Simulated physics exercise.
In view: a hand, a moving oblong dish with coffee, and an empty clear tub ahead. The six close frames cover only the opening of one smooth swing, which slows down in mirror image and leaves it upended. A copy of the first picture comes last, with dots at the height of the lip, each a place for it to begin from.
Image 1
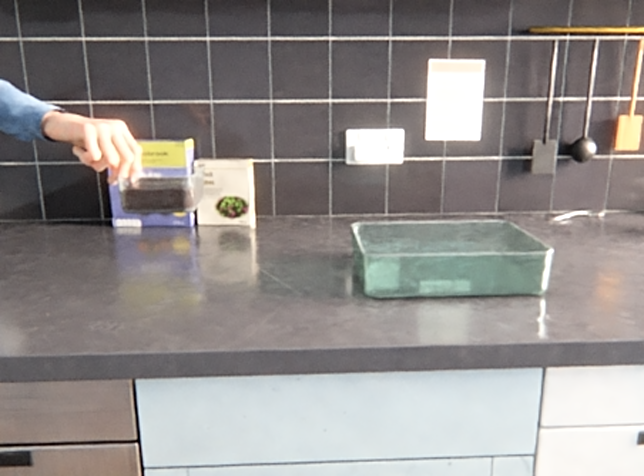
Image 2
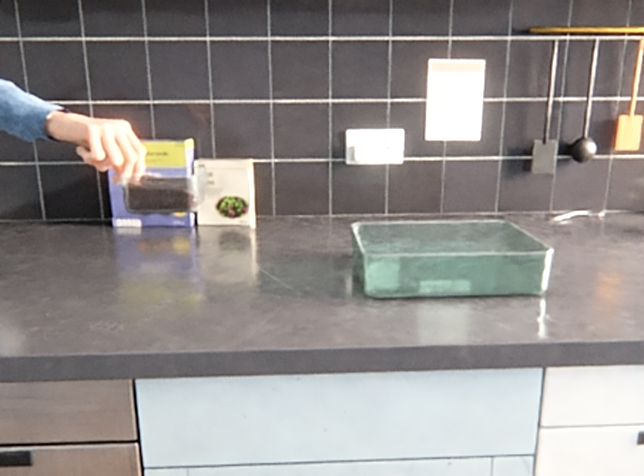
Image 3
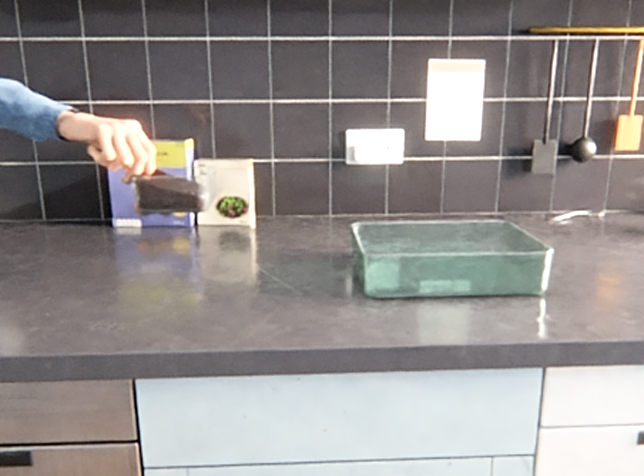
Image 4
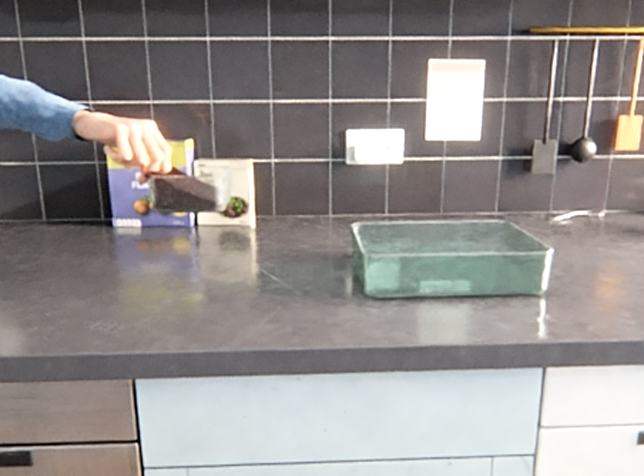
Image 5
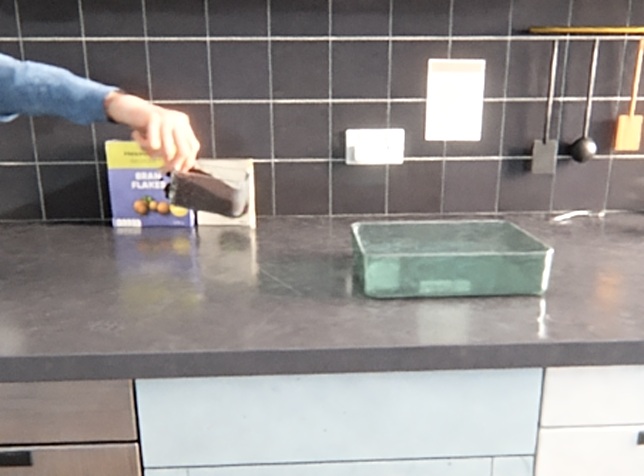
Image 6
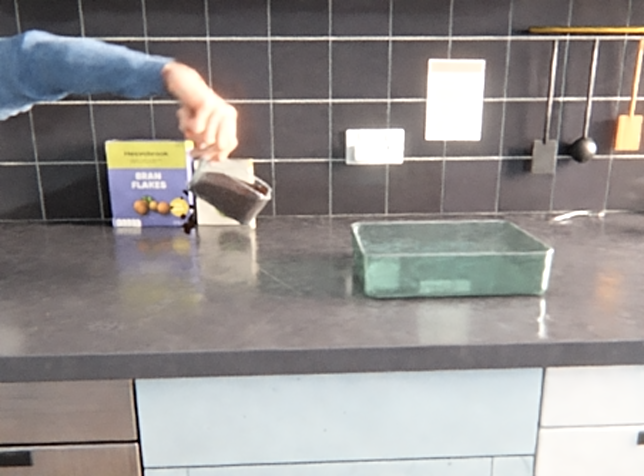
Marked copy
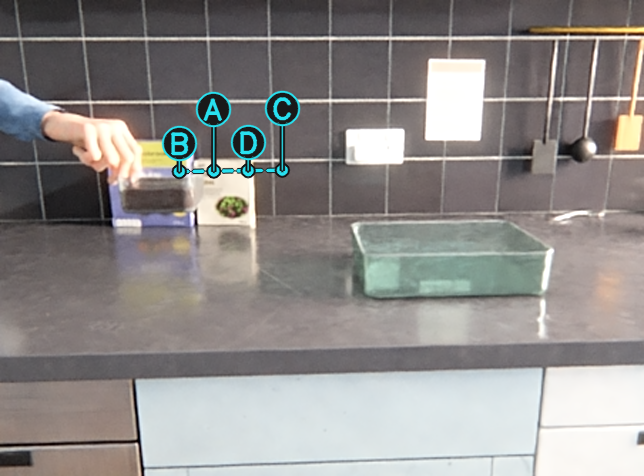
A hand carrying an oblong dish of dark coffee rightward above a counter, then tilting it as coffee spills over the rim.
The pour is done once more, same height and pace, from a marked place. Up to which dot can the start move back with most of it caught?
The limit is D.
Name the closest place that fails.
A.
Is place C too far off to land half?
No.
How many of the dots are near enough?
Two of them.
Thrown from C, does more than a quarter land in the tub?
Yes, clearly.
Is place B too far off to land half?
Yes, it does.
On the marked copy, A at (213, 171); B at (179, 171); C at (282, 170); D at (248, 170).
If A is chosen, about 18 % lands in the tub, 77 % falls short and 5 % goes beside or beyond.
If B is chosen, about 0 % lands in the tub, 97 % falls short and 3 % goes beside or beyond.
If C is chosen, about 83 % lands in the tub, 4 % falls short and 13 % goes beside or beyond.
If D is chosen, about 71 % lands in the tub, 20 % falls short and 8 % goes beside or beyond.
